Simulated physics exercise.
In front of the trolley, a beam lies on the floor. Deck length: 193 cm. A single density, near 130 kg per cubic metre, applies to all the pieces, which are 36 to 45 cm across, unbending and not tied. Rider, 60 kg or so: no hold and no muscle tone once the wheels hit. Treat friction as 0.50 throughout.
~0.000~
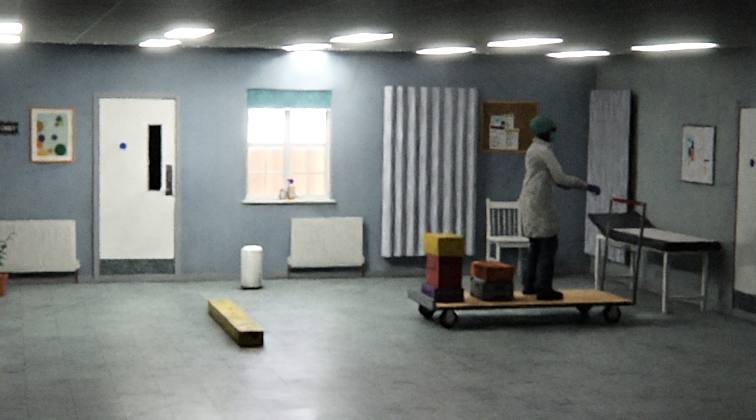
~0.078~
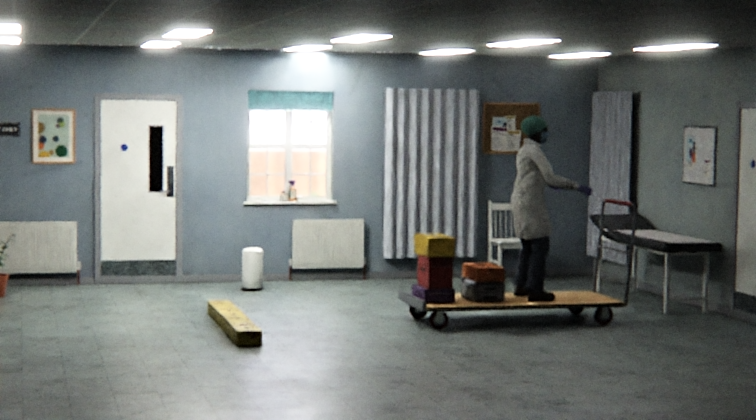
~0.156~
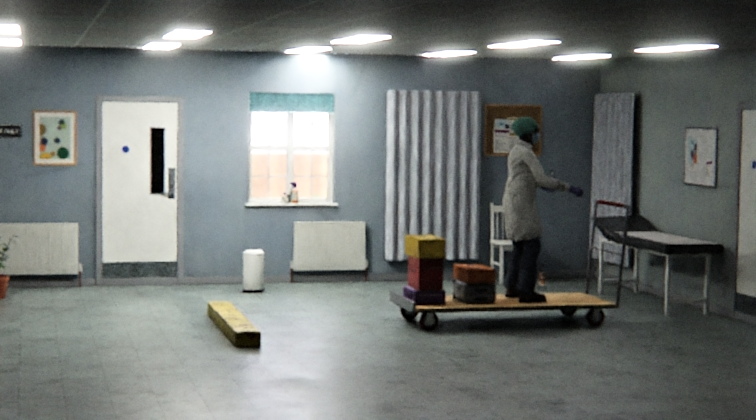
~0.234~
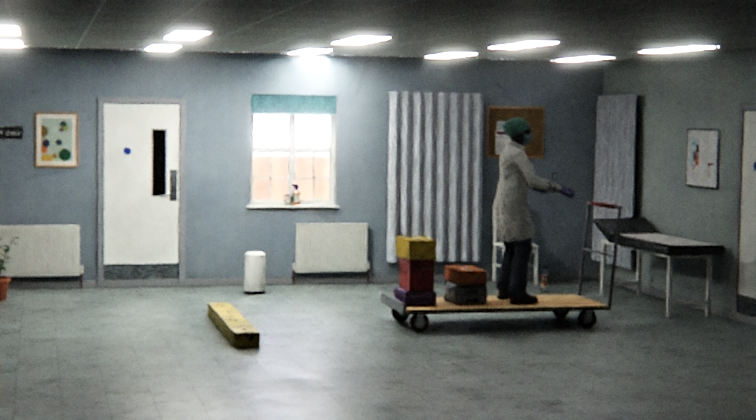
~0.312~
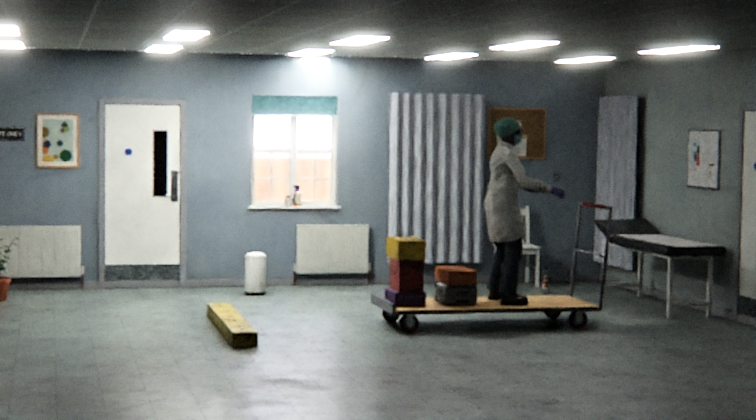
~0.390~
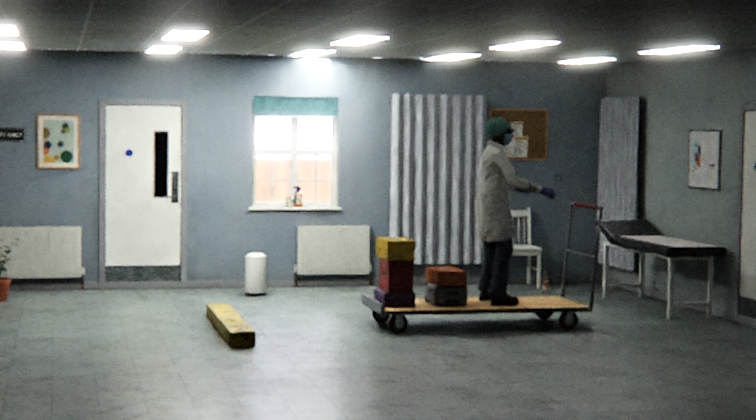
A flat trolley carrying stacked boxes and a standing figure in a pale coat and green cap rolled slowly left across the grey room, the figure's arm held out towards the handle behind.
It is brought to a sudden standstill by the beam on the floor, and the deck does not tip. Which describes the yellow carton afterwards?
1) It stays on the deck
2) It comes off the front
Answer: 2.
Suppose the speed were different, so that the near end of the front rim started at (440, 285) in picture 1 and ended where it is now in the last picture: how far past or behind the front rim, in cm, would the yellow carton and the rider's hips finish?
Yellow overshoots the rim by 130 cm, while the hips stay 10 cm short of it.
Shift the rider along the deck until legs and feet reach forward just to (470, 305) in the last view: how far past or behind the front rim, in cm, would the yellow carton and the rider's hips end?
The yellow item goes over by 70 cm, but the hips stay 0 cm behind the front rim.
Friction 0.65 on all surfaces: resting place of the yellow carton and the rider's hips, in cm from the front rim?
Yellow 60 past, hips 40 behind.
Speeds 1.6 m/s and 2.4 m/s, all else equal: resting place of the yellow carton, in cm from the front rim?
First 60 cm past, then 150 cm past.
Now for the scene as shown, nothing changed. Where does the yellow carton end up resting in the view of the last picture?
About (191, 318).
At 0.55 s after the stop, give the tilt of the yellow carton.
It is tilted some 20°.
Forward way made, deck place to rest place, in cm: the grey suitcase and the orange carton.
Ahead by: Grey 10, orange 15 (cm).
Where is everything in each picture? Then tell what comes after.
In the first picture, yellow carton (444, 245), red toolbox (444, 270), rim corner (434, 307); 170 cm still to roll.
In the second picture, yellow carton (434, 245), red toolbox (435, 271), rim corner (424, 307); 161 cm still to roll.
In the third picture, yellow carton (425, 247), red toolbox (426, 272), rim corner (414, 309); 153 cm still to roll.
In the fourth picture, yellow carton (416, 248), red toolbox (416, 274), rim corner (405, 310); 144 cm still to roll.
In the fifth picture, yellow carton (406, 248), red toolbox (406, 274), rim corner (394, 311); 135 cm still to roll.
In the sixth picture, yellow carton (395, 249), red toolbox (396, 274), rim corner (383, 311); 126 cm still to roll. Speed about 1.1 m/s.
Impact comes at 1.52 s.
After 2.07 s the yellow carton is 3 cm behind the rim, tilted 15°, near (236, 248) in the last picture's view.
After 2.52 s the yellow carton is 11 cm past the rim, tilted 30°, near (220, 256) in the last picture's view.
When all is still (5.5 s), past the rim, yellow carton; behind it, purple toolbox, grey suitcase, red toolbox, orange carton and the rider's hips.
